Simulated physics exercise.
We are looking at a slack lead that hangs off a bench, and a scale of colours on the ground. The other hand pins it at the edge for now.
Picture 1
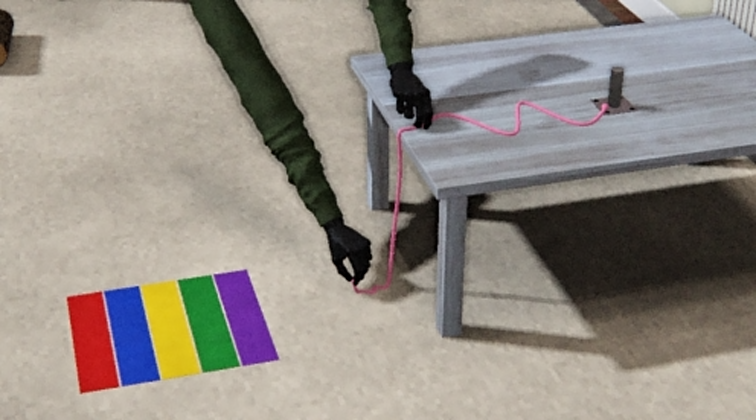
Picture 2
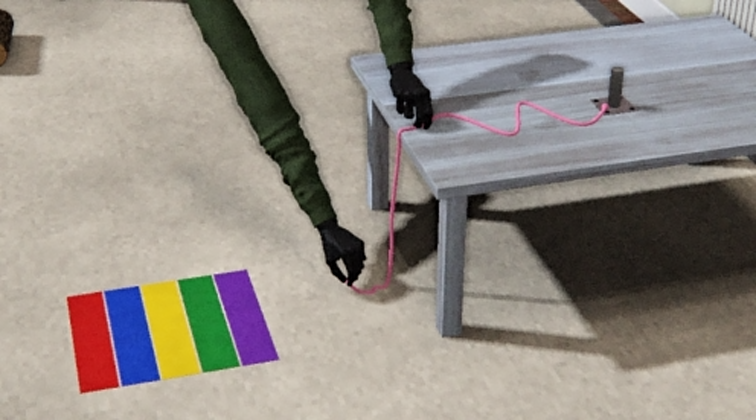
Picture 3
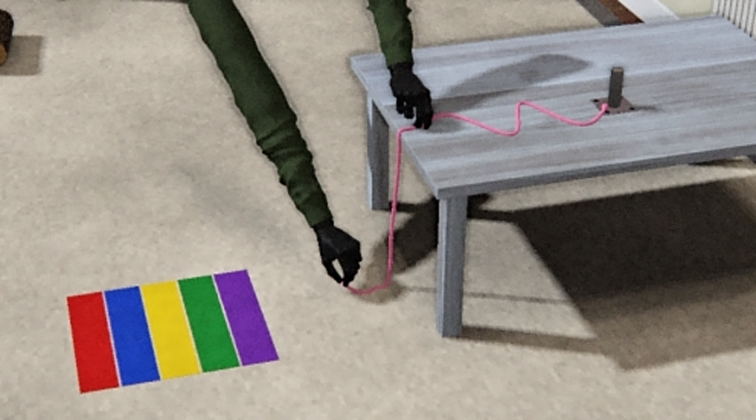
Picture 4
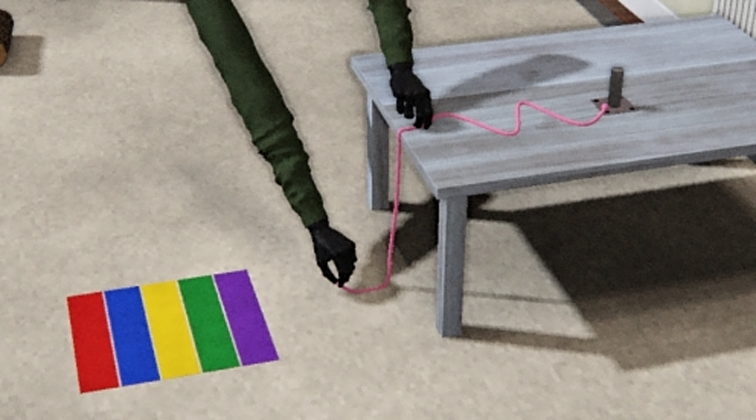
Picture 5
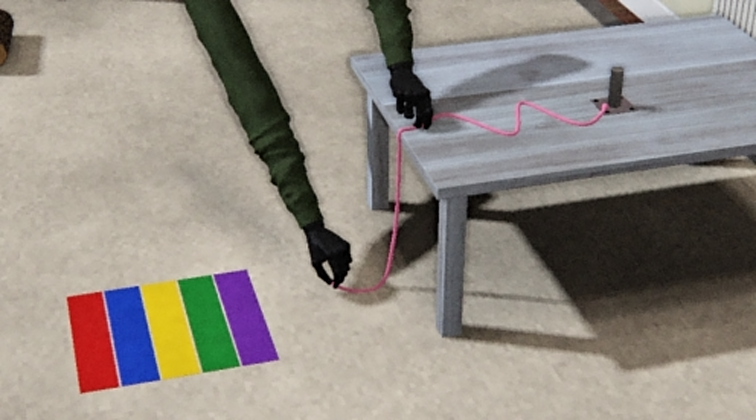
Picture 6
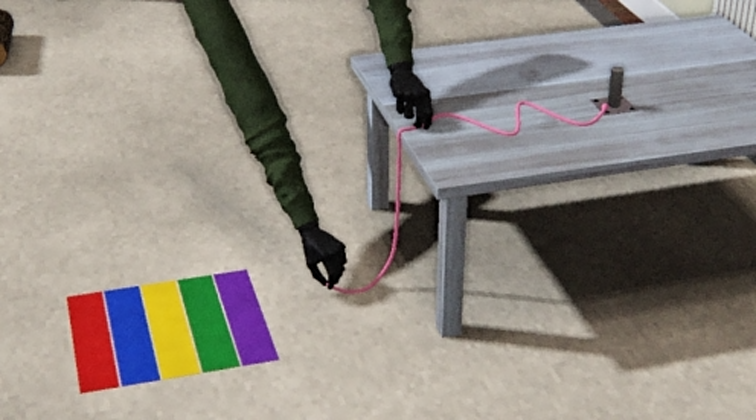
A gloved hand slowly draws the end of a pink cord left across the floor.
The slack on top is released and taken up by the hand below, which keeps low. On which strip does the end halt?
The red one.
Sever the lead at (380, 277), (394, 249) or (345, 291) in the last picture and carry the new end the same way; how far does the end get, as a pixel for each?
Try by try, around (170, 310), (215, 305) and (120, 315).
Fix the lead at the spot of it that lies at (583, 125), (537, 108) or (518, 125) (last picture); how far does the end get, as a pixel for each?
The places are (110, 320), (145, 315) and (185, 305).
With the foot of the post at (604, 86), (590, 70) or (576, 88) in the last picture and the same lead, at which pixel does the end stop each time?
In that order: (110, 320), (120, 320) and (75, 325).
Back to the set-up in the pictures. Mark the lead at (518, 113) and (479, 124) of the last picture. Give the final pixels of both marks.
About (462, 123), and the other about (380, 146).
Early on, end near (170, 310); over yellow.
Midway, end near (120, 317); over blue.
At the end of the slack, end near (92, 322); over red. It halts on the red strip.
